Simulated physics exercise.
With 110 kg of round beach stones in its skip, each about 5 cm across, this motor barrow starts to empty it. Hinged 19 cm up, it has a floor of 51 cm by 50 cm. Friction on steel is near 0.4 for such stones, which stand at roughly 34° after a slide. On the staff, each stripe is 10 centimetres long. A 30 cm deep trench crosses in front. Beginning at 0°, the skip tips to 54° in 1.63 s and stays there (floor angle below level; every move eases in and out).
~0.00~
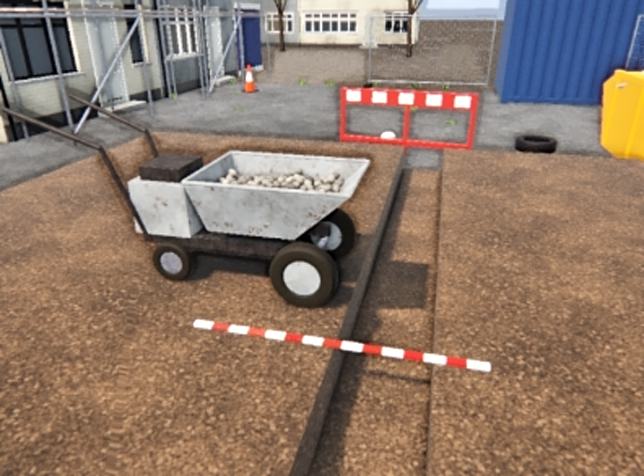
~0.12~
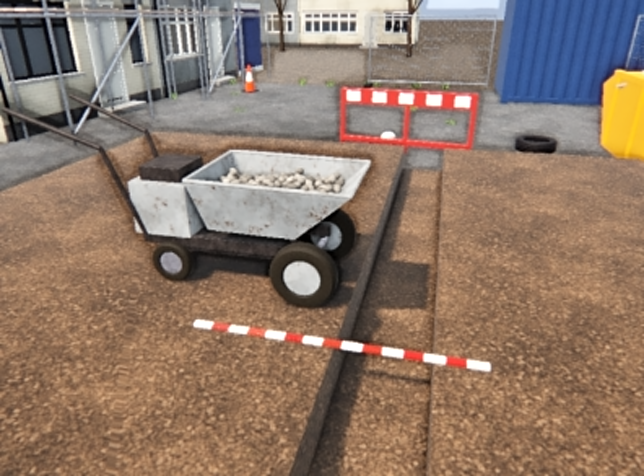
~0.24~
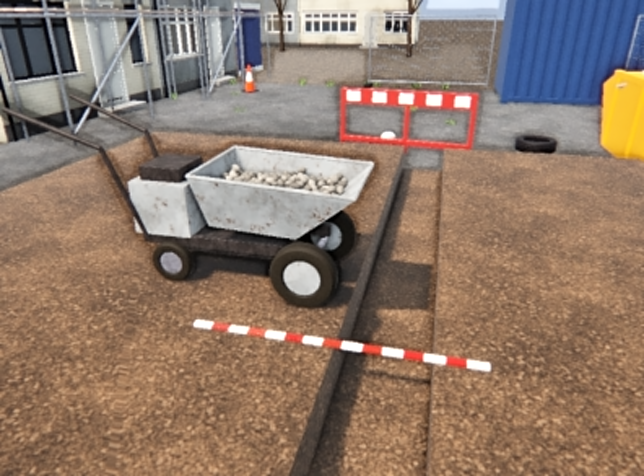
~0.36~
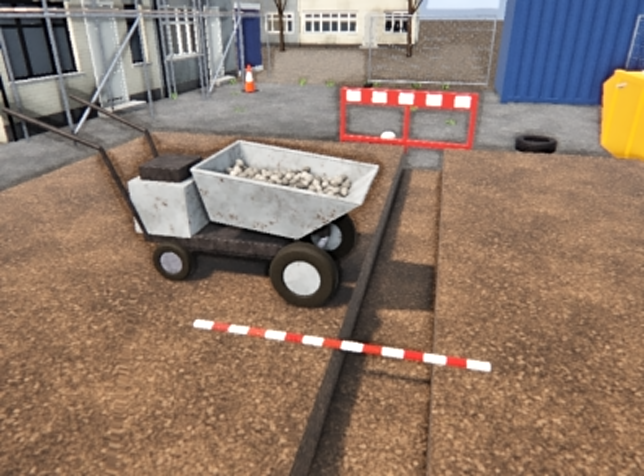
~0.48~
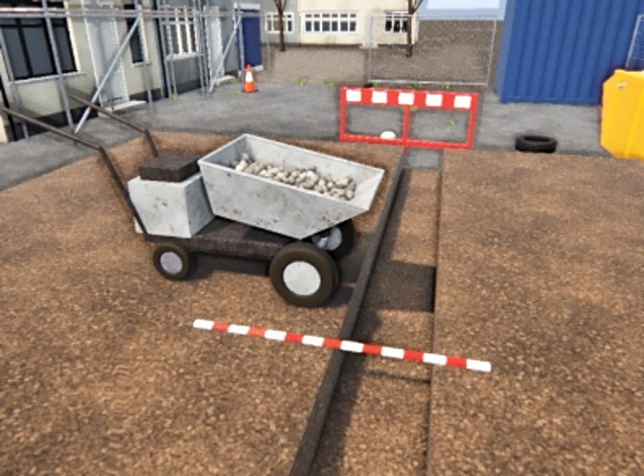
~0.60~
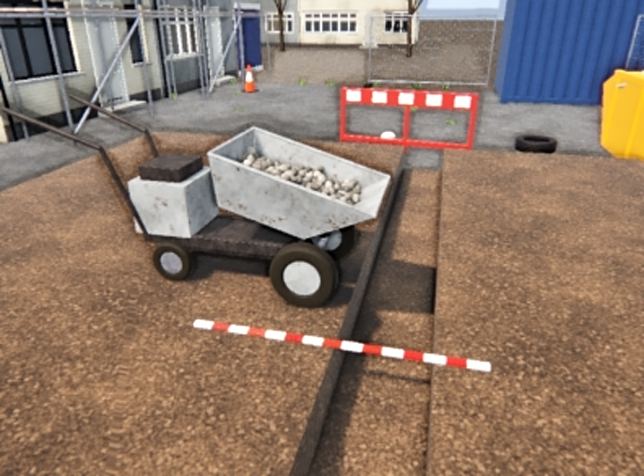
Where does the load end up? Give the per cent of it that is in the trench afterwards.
Some 64 per cent of it.
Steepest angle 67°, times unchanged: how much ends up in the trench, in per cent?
I'd expect around 50 in a hundred.
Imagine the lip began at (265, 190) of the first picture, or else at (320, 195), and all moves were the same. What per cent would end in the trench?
About 95 and 95 per cent.
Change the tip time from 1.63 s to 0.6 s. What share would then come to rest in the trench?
With that change, it comes to around 50 per cent.
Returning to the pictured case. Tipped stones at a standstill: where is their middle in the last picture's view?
Look at roughly (425, 321).
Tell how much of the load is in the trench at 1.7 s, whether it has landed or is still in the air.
By that moment, roughly 15 per cent of the load.
After 1.2 s the floor is at 45°; 100 % in the skip; the foremost stones are at (385, 236).
After 1.7 s the floor is at 54°; 79 % in the skip, 14 % in the trench, 8 % past the trench; the foremost stones are at (463, 296).
After 2.1 s the floor is at 54°; 46 % in the skip, 23 % in the trench, 30 % past the trench; the foremost stones are at (525, 298).
After 4.0 s the floor is at 54°; 0 % in the skip, 64 % in the trench, 36 % past the trench; the foremost stones are at (574, 297).
